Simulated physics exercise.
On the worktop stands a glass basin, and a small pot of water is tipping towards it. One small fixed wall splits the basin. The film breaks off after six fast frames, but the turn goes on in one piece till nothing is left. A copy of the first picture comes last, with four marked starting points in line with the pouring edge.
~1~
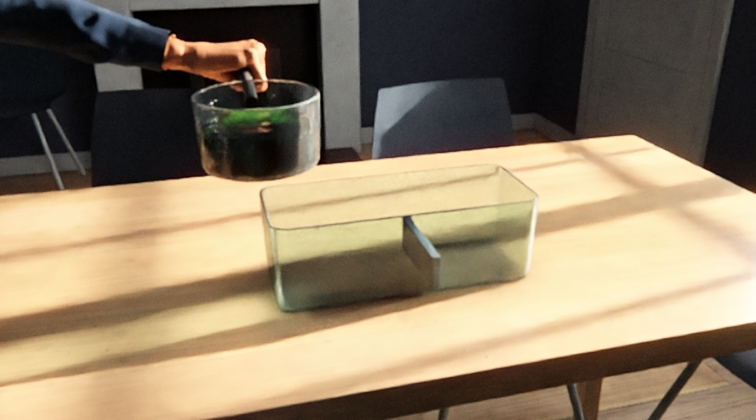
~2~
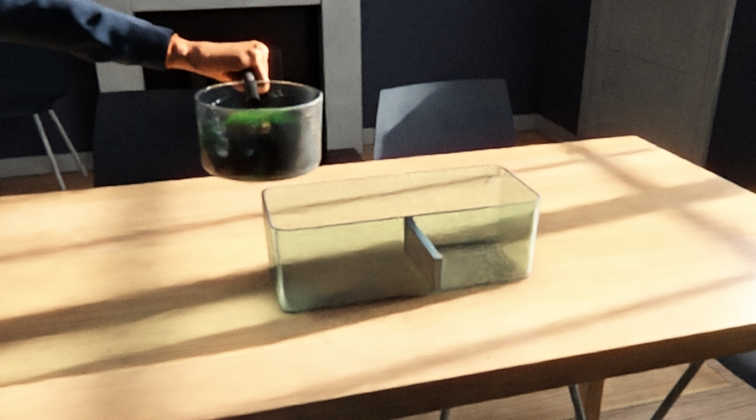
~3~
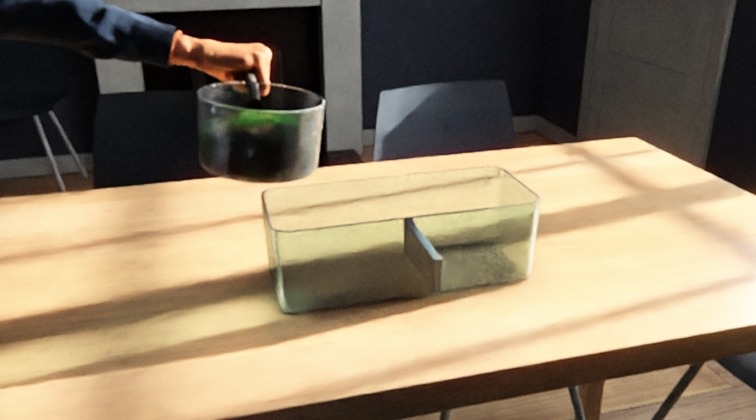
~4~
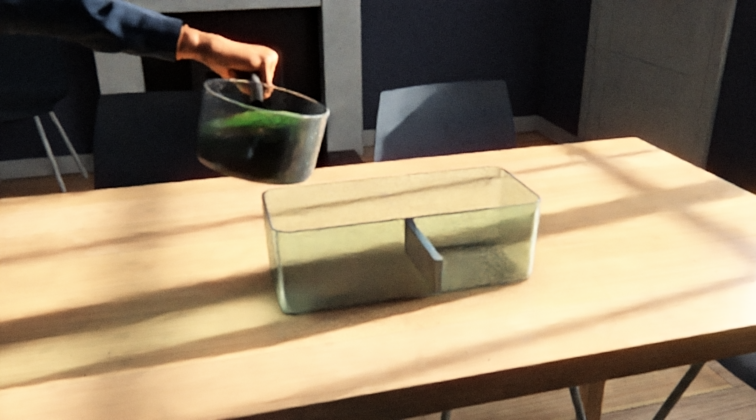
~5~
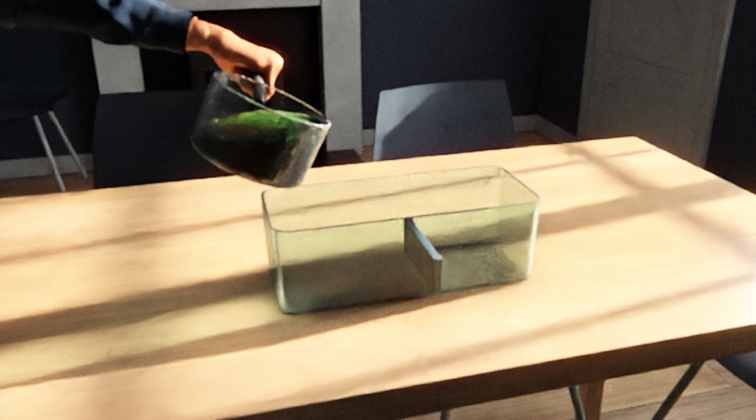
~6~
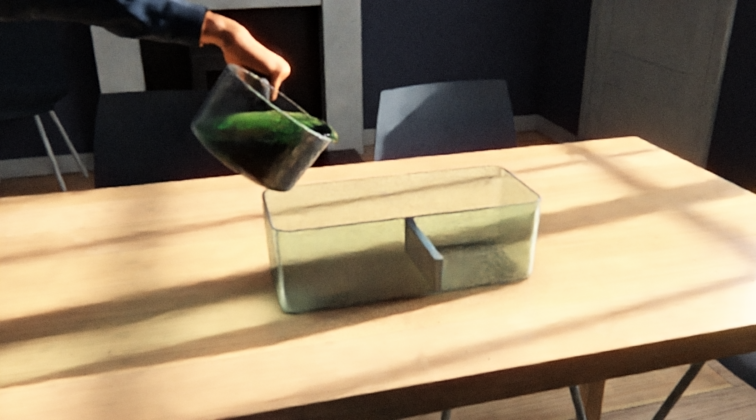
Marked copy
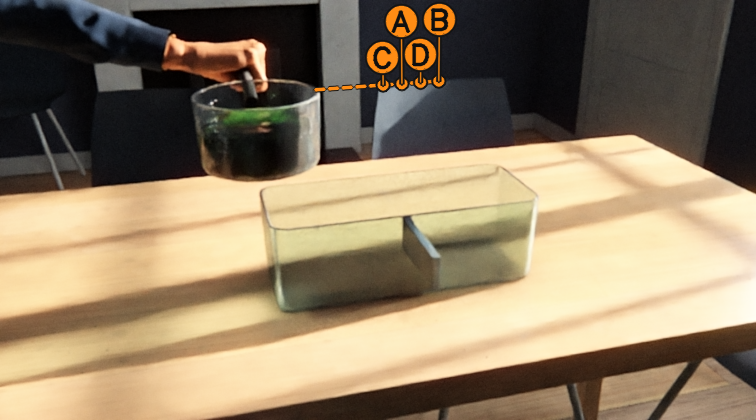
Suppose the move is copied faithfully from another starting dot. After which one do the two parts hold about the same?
It is C.
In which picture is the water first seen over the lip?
Picture 6.
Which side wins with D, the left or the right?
The right side.
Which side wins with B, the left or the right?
The right one.
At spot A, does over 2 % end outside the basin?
No.
On the marked copy, A at (401, 83); B at (438, 81); C at (383, 85); D at (420, 82).
If A is chosen, about 29 % ends left of the wall and 71 % right of it.
If B is chosen, about 3 % ends left of the wall and 97 % right of it.
If C is chosen, about 51 % ends left of the wall and 49 % right of it.
If D is chosen, about 10 % ends left of the wall and 89 % right of it.
